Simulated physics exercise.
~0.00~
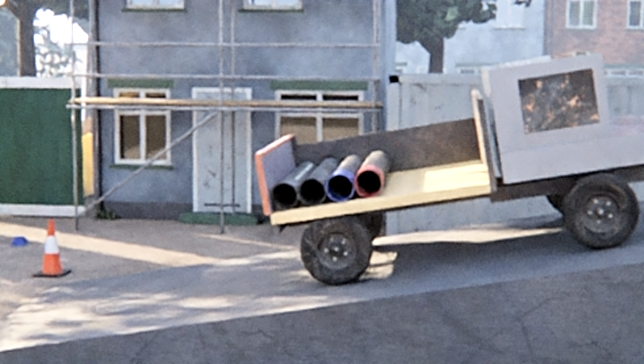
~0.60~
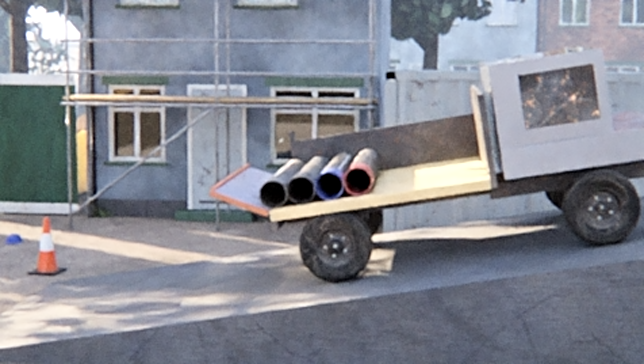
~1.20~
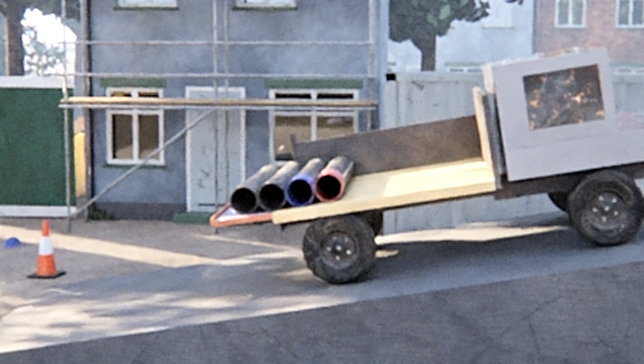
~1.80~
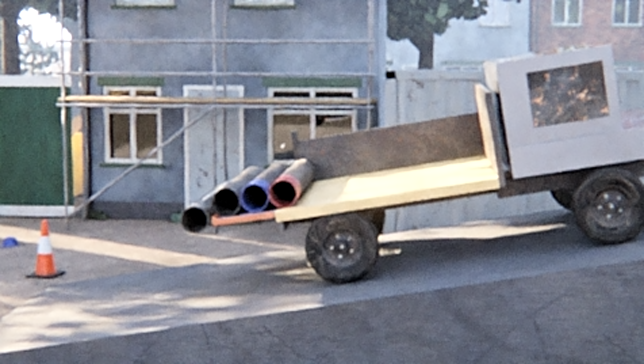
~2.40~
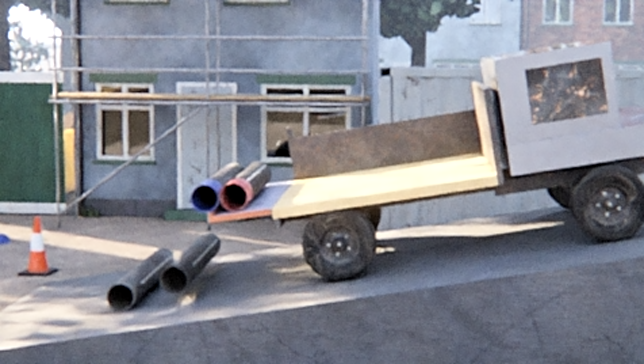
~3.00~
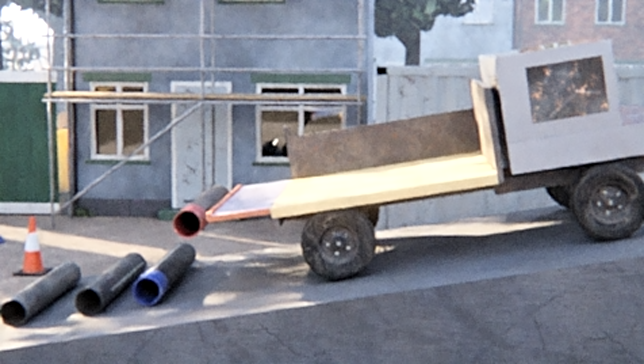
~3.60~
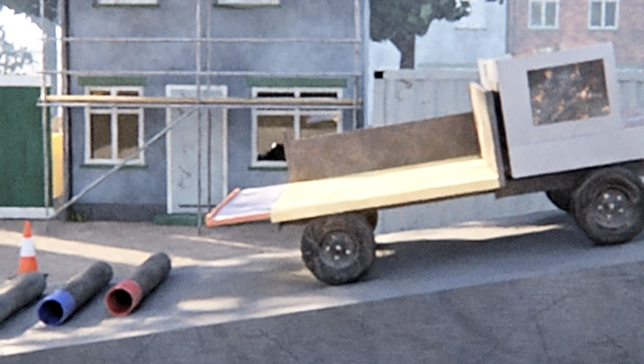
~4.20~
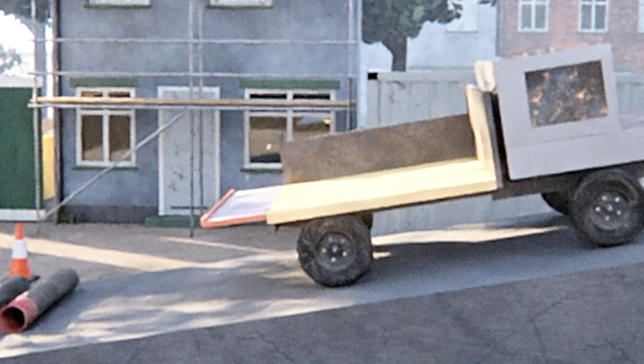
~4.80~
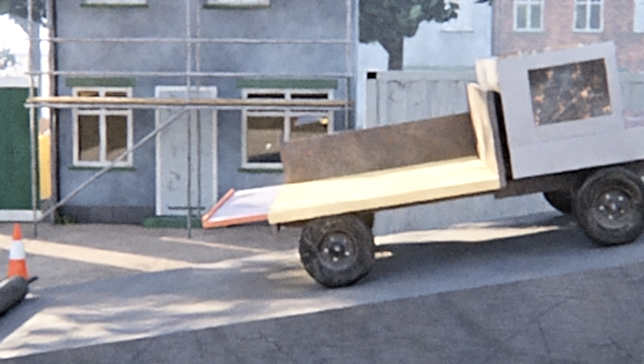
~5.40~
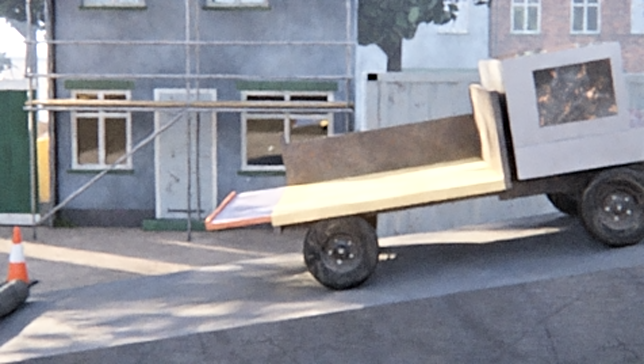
A grey flatbed pick-up stands tail-down on a sloping street, seen from the side, with scaffolding against a blue-grey house behind it and an orange and white cone at left. Four dark pipes lie together at the left end of its pale bed, one rimmed blue and another, rightmost, rimmed red. The tailgate swings down, and the pipes roll left onto it. Two plain pipes drop to the road first, then the blue one, and finally the red. All roll downhill past the cone and mostly out of sight, leaving the bed empty and a pipe end showing at the left edge.
